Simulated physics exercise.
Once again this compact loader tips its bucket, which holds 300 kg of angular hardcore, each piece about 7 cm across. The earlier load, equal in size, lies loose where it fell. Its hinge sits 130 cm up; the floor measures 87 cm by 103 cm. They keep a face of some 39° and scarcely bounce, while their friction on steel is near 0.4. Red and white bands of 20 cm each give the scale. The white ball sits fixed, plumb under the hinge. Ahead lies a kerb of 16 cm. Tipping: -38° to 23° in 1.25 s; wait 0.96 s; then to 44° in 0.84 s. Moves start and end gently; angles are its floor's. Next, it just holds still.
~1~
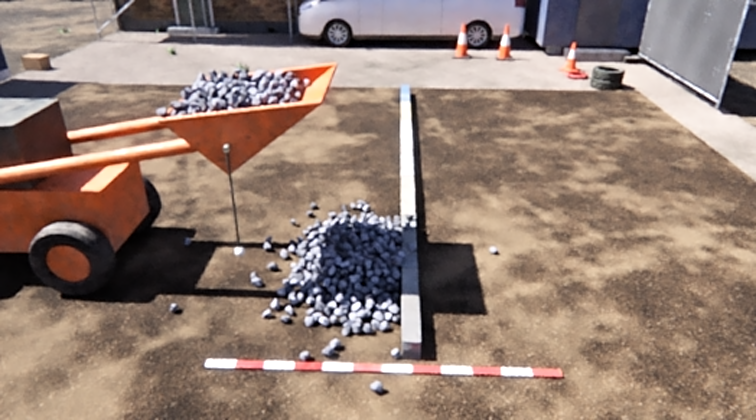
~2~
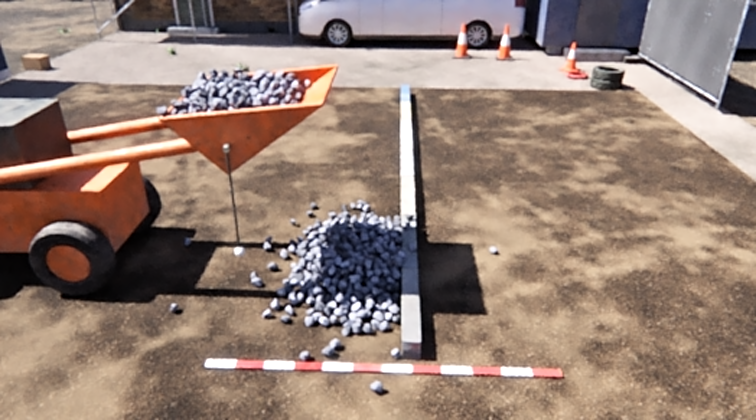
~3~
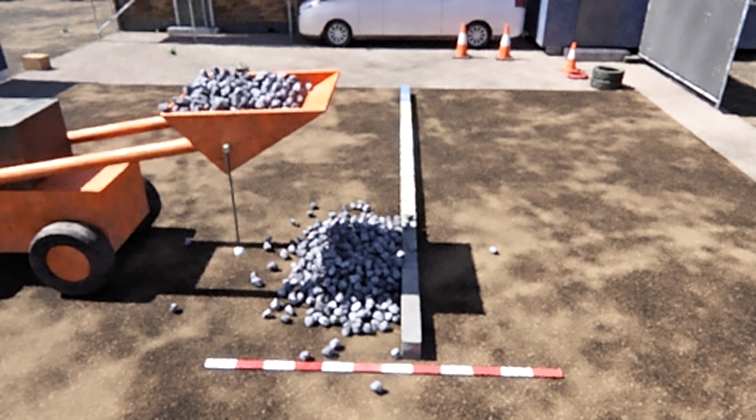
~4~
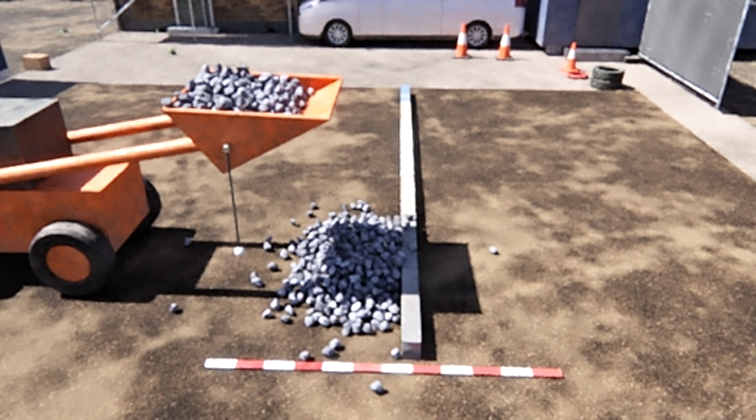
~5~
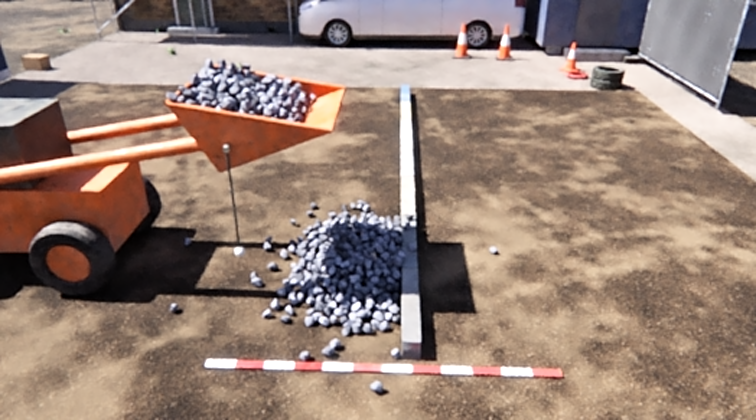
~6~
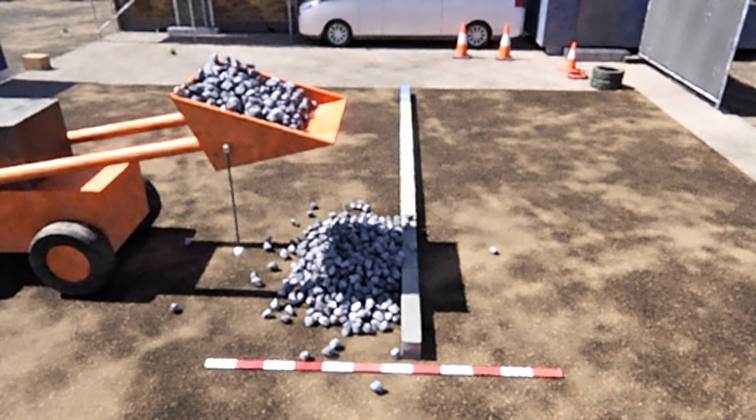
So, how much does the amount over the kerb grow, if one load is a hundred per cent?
It grows by around 5 per cent.
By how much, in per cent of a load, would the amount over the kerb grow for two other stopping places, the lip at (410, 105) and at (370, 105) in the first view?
Close to 80 per cent, followed by close to 45 per cent.
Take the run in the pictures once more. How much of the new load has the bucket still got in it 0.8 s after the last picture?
Roughly 95 per cent remains inside.
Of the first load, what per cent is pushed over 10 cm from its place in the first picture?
Estimate: 0 %, roughly.
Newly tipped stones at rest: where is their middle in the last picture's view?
Roughly at pixel (361, 245).
Then, 0.4 s after the last picture the floor is at 14°; in per cent of one load, 100 in the bucket, 101 on this side of the kerb; the foremost stones are at (415, 240).
Then, 0.8 s after the last picture the floor is at 23°; in per cent of one load, 96 in the bucket, 105 on this side of the kerb; the foremost stones are at (415, 240).
Then, 3.0 s after the last picture the floor is at 44°; in per cent of one load, 0 in the bucket, 196 on this side of the kerb, 5 over the kerb; the foremost stones are at (476, 285).
Then, 5.5 s after the last picture the floor is at 44°; in per cent of one load, 0 in the bucket, 196 on this side of the kerb, 5 over the kerb; the foremost stones are at (476, 285). Net gain over the kerb, 5.
